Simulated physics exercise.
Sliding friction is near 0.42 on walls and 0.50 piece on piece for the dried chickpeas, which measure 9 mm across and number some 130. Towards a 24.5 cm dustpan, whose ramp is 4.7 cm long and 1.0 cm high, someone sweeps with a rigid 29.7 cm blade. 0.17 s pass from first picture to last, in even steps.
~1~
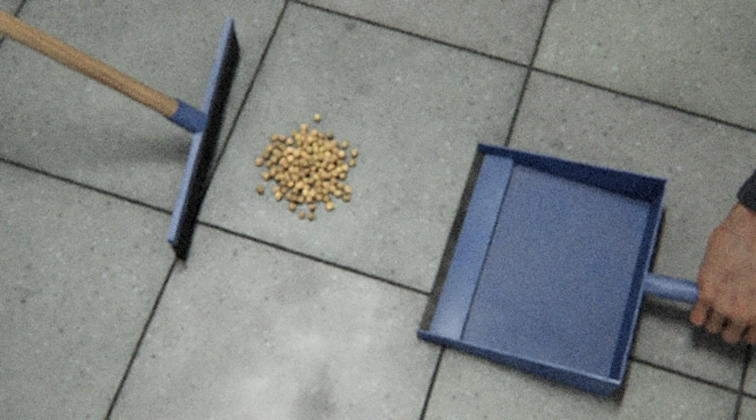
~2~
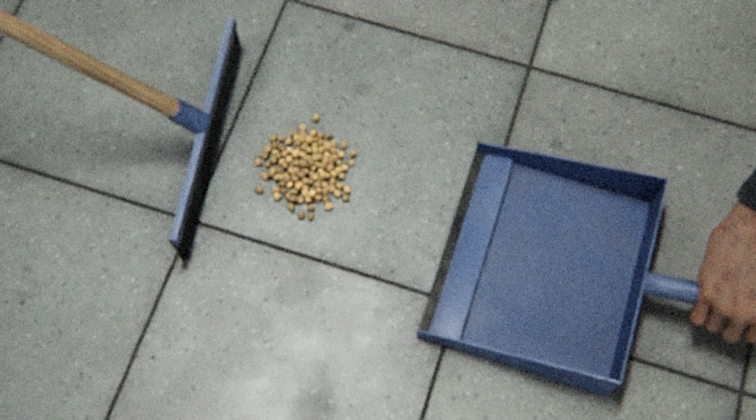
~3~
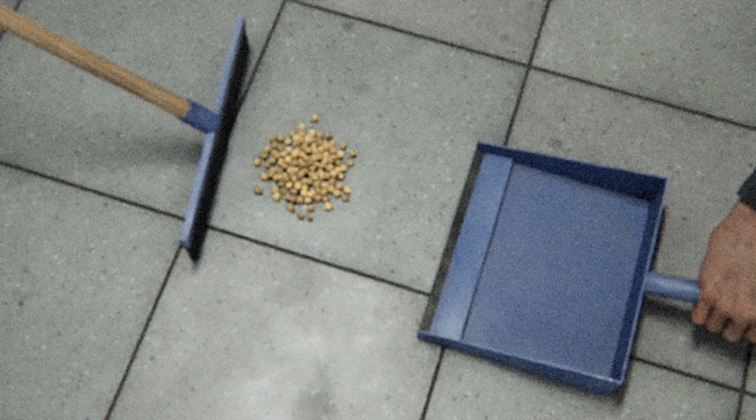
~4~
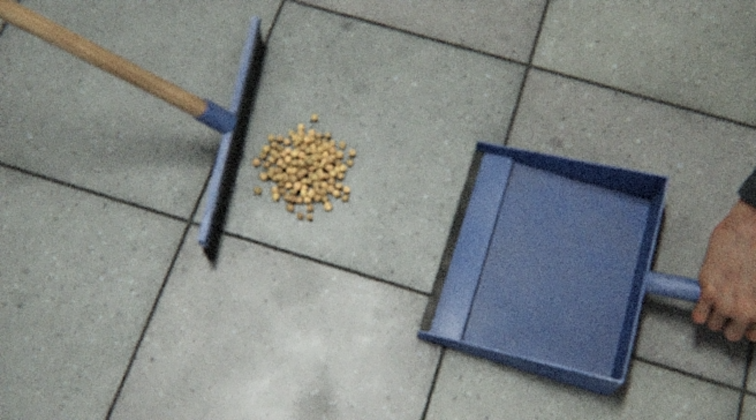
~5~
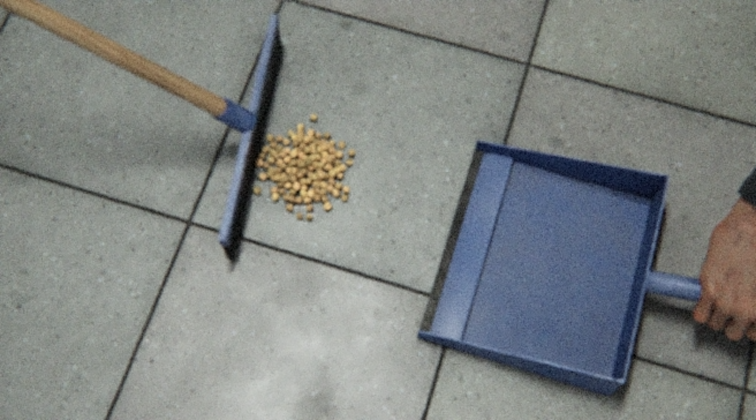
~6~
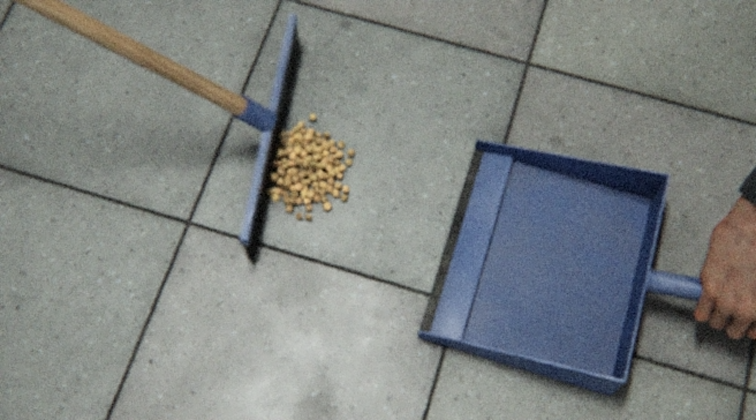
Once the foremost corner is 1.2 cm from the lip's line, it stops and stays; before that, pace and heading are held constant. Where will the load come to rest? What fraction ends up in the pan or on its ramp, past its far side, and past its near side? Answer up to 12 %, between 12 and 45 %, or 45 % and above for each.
Pan: Between 12 and 45 %; far side: Between 12 and 45 %; near side: Up to 12 %.
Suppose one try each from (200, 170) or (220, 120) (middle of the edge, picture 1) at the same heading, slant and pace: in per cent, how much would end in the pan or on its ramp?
Some 25 and 35 per cent.
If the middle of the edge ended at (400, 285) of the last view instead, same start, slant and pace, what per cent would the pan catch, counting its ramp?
I'd expect around 10 per cent.
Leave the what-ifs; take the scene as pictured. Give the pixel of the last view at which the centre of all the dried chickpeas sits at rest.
Once everything settles, the centre is around (472, 167).
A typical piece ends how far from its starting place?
Median: Approx. 22 cm.
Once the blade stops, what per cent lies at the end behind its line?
Roughly 0 in a hundred.
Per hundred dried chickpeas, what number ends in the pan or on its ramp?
I'd put it near 30 percent.
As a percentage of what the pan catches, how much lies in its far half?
100 per cent.
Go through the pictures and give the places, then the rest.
In the first picture, blade from (173, 241) to (230, 25), moved 0.0 cm, 0 of the pieces shifted so far; middle of the pieces at (309, 166); pan at (554, 273).
In the second picture, blade from (175, 241) to (232, 25), moved 0.4 cm, 0 of the pieces shifted so far; middle of the pieces at (308, 166).
In the third picture, blade from (186, 242) to (241, 25), moved 1.7 cm, 0 of the pieces shifted so far; middle of the pieces at (308, 166).
In the fourth picture, blade from (203, 242) to (256, 24), moved 3.7 cm, 0 of the pieces shifted so far; middle of the pieces at (307, 166).
In the fifth picture, blade from (224, 241) to (275, 23), moved 6.1 cm, 1 of the pieces shifted so far; middle of the pieces at (307, 166).
In the sixth picture, blade from (245, 241) to (293, 22), moved 8.5 cm, 55 of the pieces shifted so far; middle of the pieces at (308, 167); pan at (555, 271).
Then, 0.17 s after the last picture, middle of the blade 13 cm from the lip; 0 % over the lip, far side 10 %, near side 0 %.
Then, 0.27 s after the last picture, middle of the blade 6 cm from the lip; 0 % over the lip, far side 25 %, near side 0 %.
Then, 0.51 s after the last picture, middle of the blade 3 cm from the lip; 30 % over the lip, far side 30 %, near side 0 %.
In the end, pan 30 %, far side 30 %, near side 0 %, in front of the lip or behind the blade 35 %.
